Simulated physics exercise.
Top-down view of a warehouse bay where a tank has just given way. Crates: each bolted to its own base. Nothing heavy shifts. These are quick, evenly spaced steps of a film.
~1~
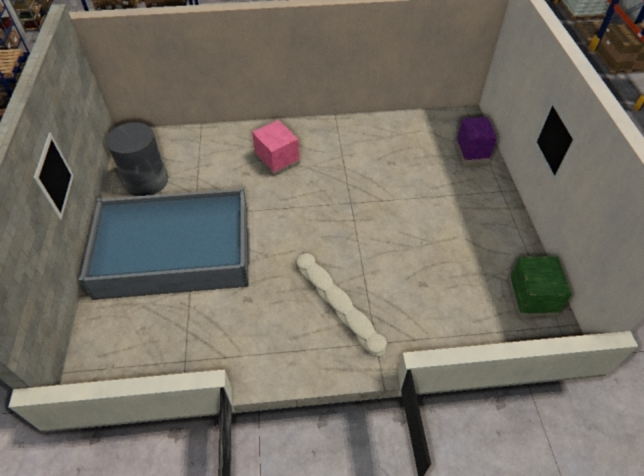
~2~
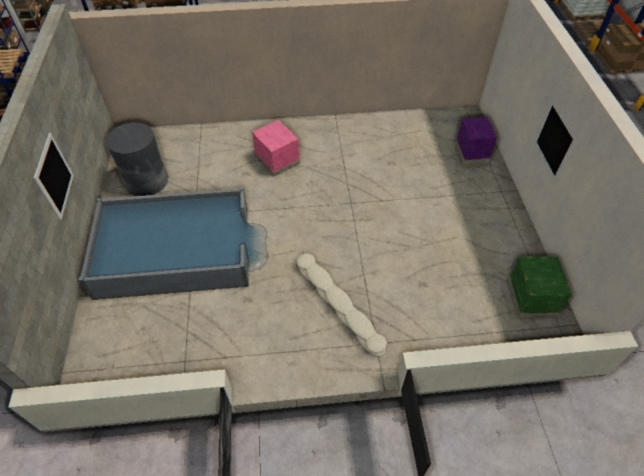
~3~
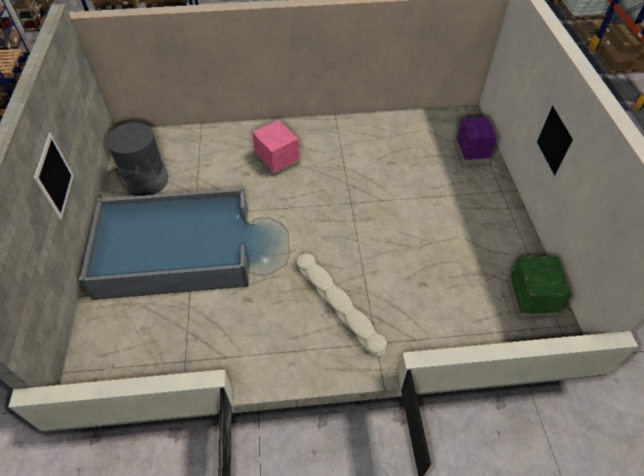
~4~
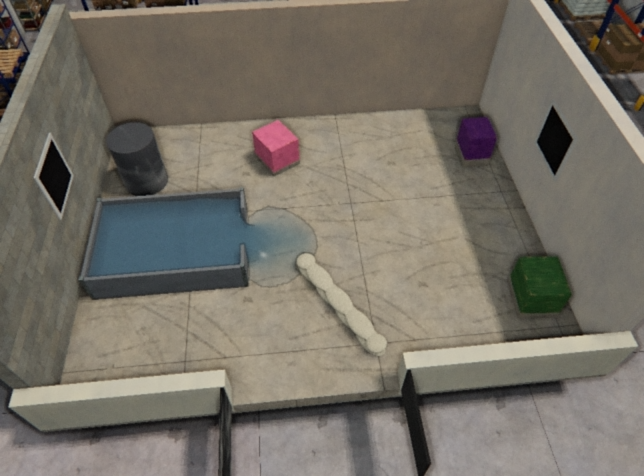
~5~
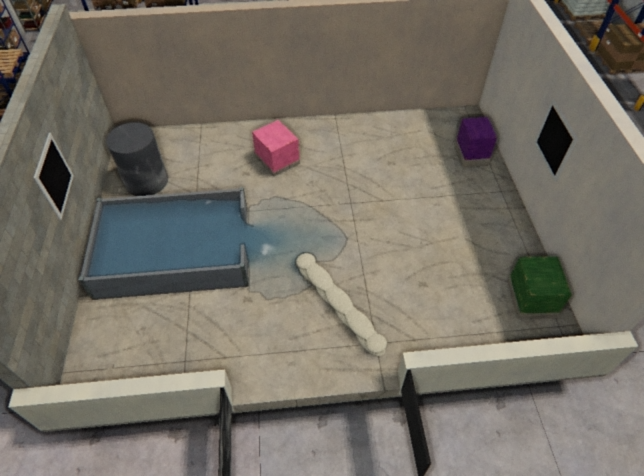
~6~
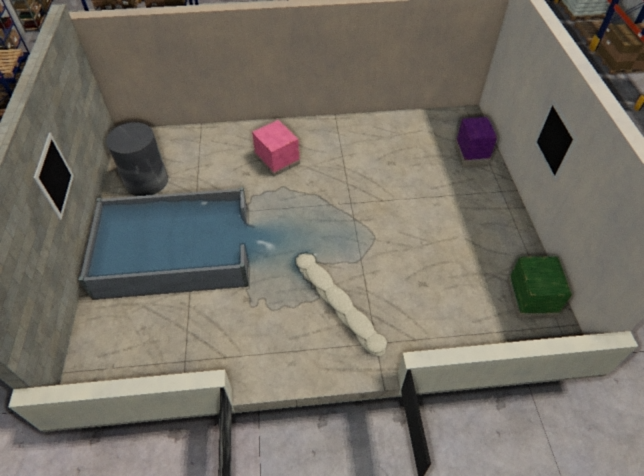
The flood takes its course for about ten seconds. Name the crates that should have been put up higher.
Purple crate: High enough; pink crate: High enough; green crate: High enough.
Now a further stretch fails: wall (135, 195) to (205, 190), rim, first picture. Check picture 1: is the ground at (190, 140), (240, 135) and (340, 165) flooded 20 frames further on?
Sodden, then sodden, then sodden.
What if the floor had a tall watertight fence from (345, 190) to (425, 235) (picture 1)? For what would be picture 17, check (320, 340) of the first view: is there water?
At that place: Awash.
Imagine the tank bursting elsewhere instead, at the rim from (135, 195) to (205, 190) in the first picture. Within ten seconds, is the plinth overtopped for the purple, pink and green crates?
I'd say the purple crate stays clear, while the pink crate is overrun and the green crate stays clear.
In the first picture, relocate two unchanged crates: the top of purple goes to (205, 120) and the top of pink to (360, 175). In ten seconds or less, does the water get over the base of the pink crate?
As for pink, it gets flooded.
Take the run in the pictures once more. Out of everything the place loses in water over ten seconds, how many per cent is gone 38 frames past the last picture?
It would be around 65 %.
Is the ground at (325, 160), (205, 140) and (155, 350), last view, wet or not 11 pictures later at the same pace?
First spot swamped, second spot clear, third spot clear.
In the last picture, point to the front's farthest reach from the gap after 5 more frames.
Around (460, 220).
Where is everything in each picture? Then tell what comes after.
In the first frame, still water in the open tank at (168, 234).
In the second frame, the front is at (257, 266), out from the gap at (243, 240).
In the third frame, water pours out at (243, 241) and has run to (281, 261).
In the fourth frame, water pours out at (243, 241) and has run to (312, 237).
In the fifth frame, water pours out at (243, 241) and has run to (342, 240).
In the sixth frame, water pours out at (243, 241) and has run to (368, 241).
A moment on, water covers 20 % of the floor; the purple crate not reached, the pink crate water round its plinth, the green crate not reached.
Next, water covers 40 % of the floor; the purple crate water round its plinth, the pink crate water round its plinth, the green crate water round its plinth.
Then, water covers 50 % of the floor; the purple crate water round its plinth, the pink crate water round its plinth, the green crate water round its plinth.
Later, water covers 55 % of the floor; the purple crate water round its plinth, the pink crate water round its plinth, the green crate water round its plinth.
In the end, water covers 65 % of the floor; the purple crate stayed above the water, the pink crate stayed above the water, the green crate stayed above the water.
